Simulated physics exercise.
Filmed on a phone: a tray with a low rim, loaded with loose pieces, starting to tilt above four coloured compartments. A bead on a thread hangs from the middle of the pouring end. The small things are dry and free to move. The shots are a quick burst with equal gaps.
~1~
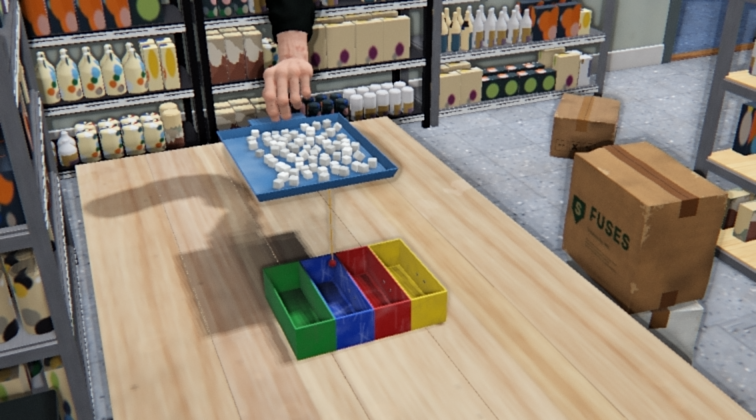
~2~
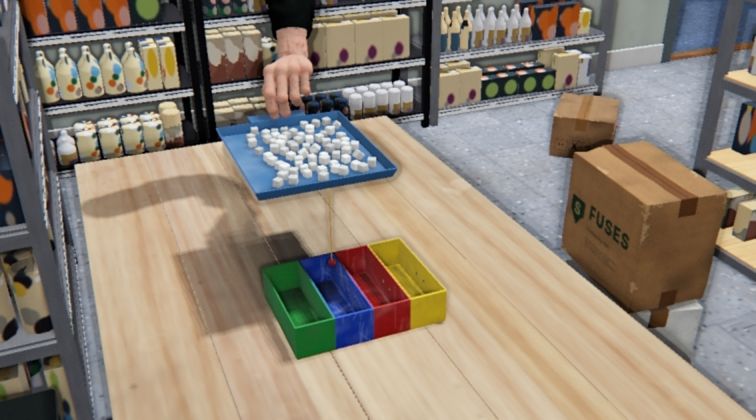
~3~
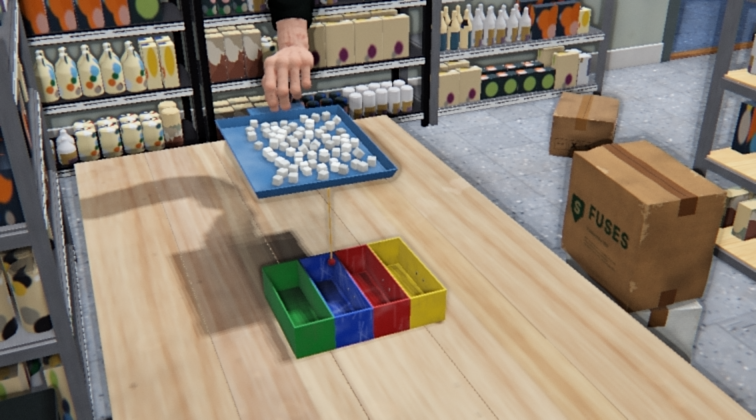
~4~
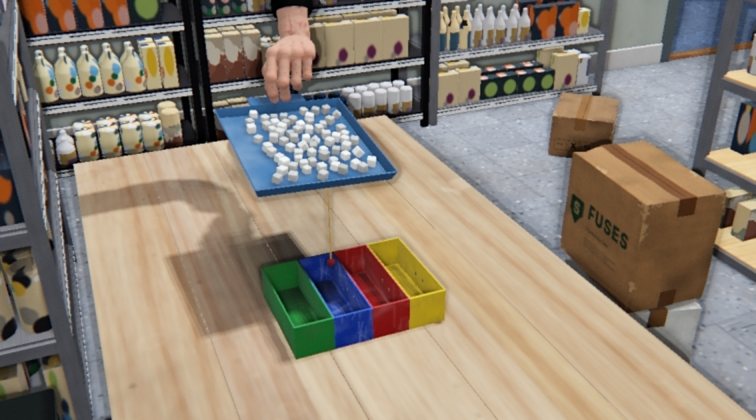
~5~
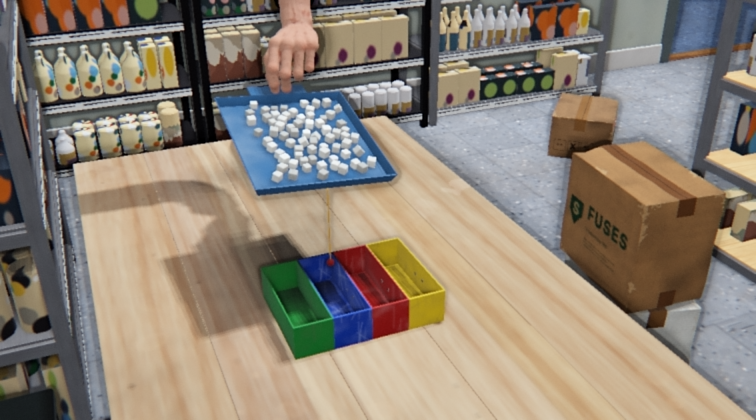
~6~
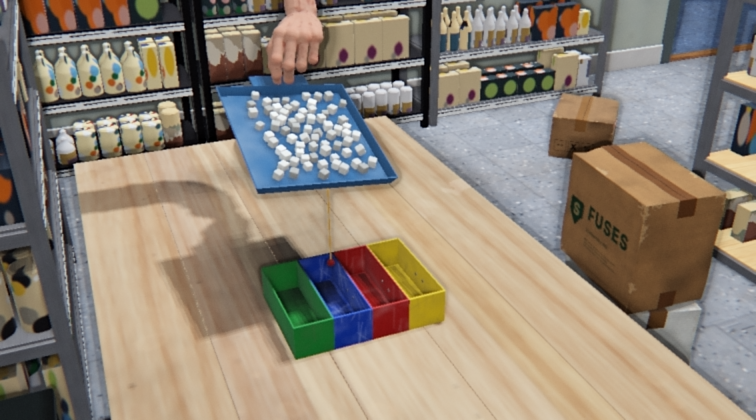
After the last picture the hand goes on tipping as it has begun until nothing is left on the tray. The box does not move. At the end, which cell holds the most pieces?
It favours the yellow compartment.
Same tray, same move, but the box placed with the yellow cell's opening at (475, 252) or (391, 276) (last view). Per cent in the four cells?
About 80 and 70 per cent.
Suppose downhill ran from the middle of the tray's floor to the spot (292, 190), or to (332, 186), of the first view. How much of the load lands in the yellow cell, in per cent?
In turn 0 and 30 in a hundred.
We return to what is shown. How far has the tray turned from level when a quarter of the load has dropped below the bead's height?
At some 105 degrees.
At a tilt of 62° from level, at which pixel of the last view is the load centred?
At about (356, 160).
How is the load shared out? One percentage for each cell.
Green cell: 0 %, blue cell: 10 %, red cell: 20 %, yellow cell: 50 %.
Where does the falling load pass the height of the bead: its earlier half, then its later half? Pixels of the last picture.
The first part at (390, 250); the rest at (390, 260).
Shortly afterwards, tray tipped steeply; all but a few on the tray; a little falling or outside the box.
Next, tray tipped past a quarter turn; the bulk on the tray; a little in the yellow cell; near a quarter falling or outside the box.
Some moments later, tray tipped past a quarter turn; near half in the yellow cell; near a quarter in the red cell; a little in the blue cell; a little falling or outside the box.
In the end, tray tipped past a quarter turn; near half in the yellow cell; near a quarter in the red cell; a little in the blue cell; none at all in the green cell; a little outside the box.
